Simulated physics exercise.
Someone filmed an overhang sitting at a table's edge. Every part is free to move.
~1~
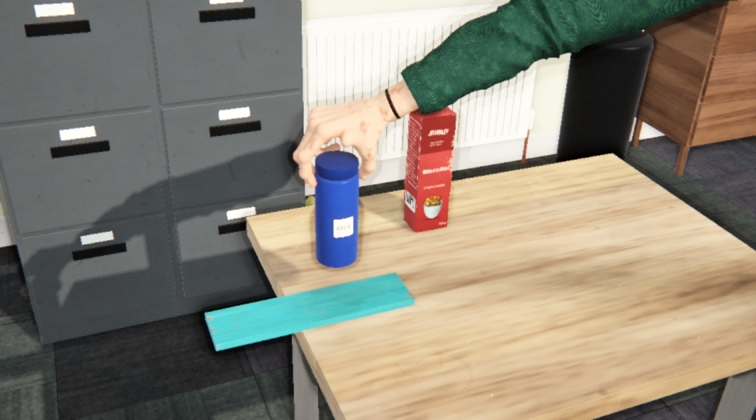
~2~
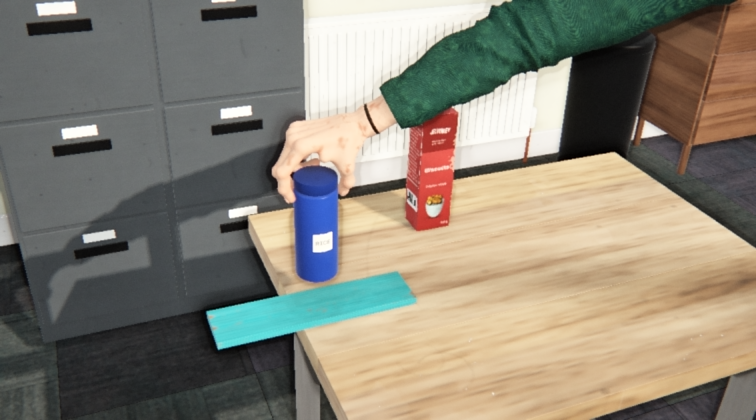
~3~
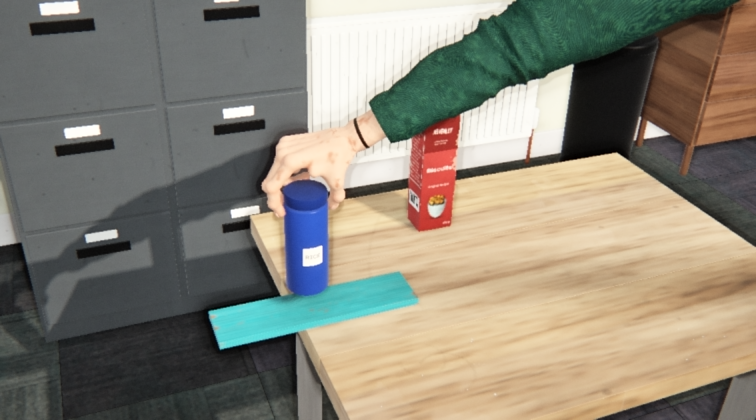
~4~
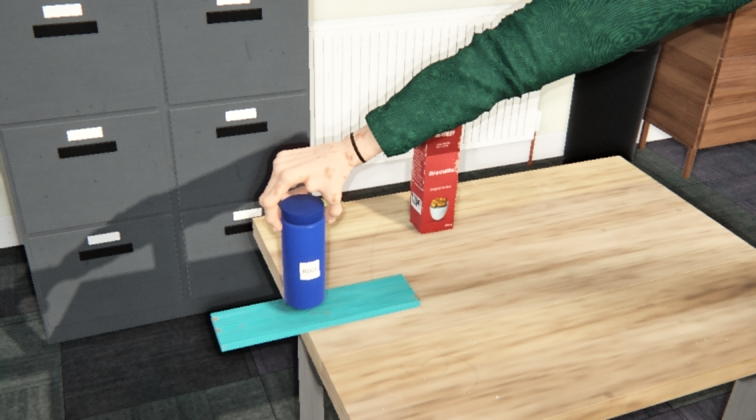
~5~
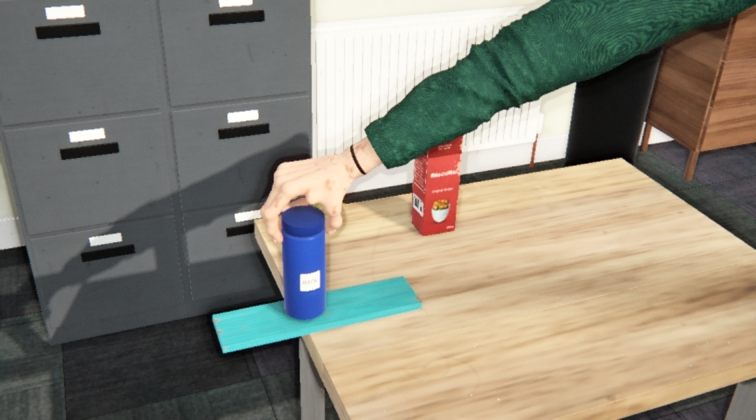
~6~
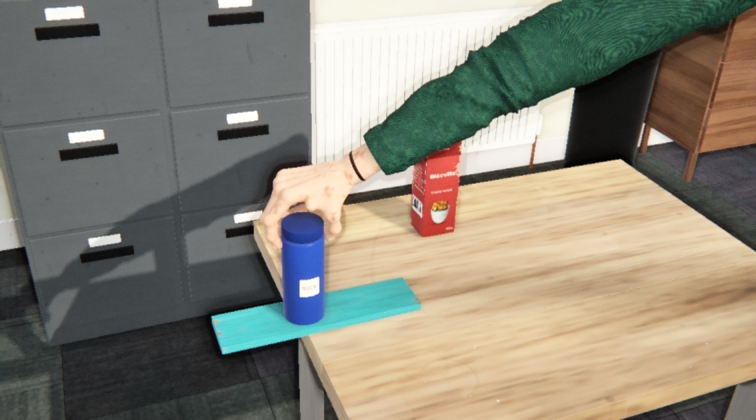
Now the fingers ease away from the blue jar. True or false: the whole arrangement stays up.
True.
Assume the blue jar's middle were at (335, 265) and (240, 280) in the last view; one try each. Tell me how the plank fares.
Trial 1 - stable; trial 2 - falls.
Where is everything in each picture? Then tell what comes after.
The first frame shows coming down; blue jar (337, 209); turquoise plank (312, 309).
The second frame shows coming down; blue jar (316, 224); turquoise plank (314, 308).
The third frame shows coming down; blue jar (307, 238); turquoise plank (316, 308).
The fourth frame shows coming down; blue jar (304, 252); turquoise plank (318, 310).
The fifth frame shows coming down; blue jar (304, 263); turquoise plank (319, 312).
The sixth frame shows in place under the hand; blue jar (303, 269); turquoise plank (319, 313).
Then, 0.20 s after the last picture, nothing has stirred.
Then, 0.50 s after the last picture, blue jar resting near (303, 269).
At rest, all 3 in place. Seen from the same camera at the end, blue jar near (303, 269). The plank stays on the table.
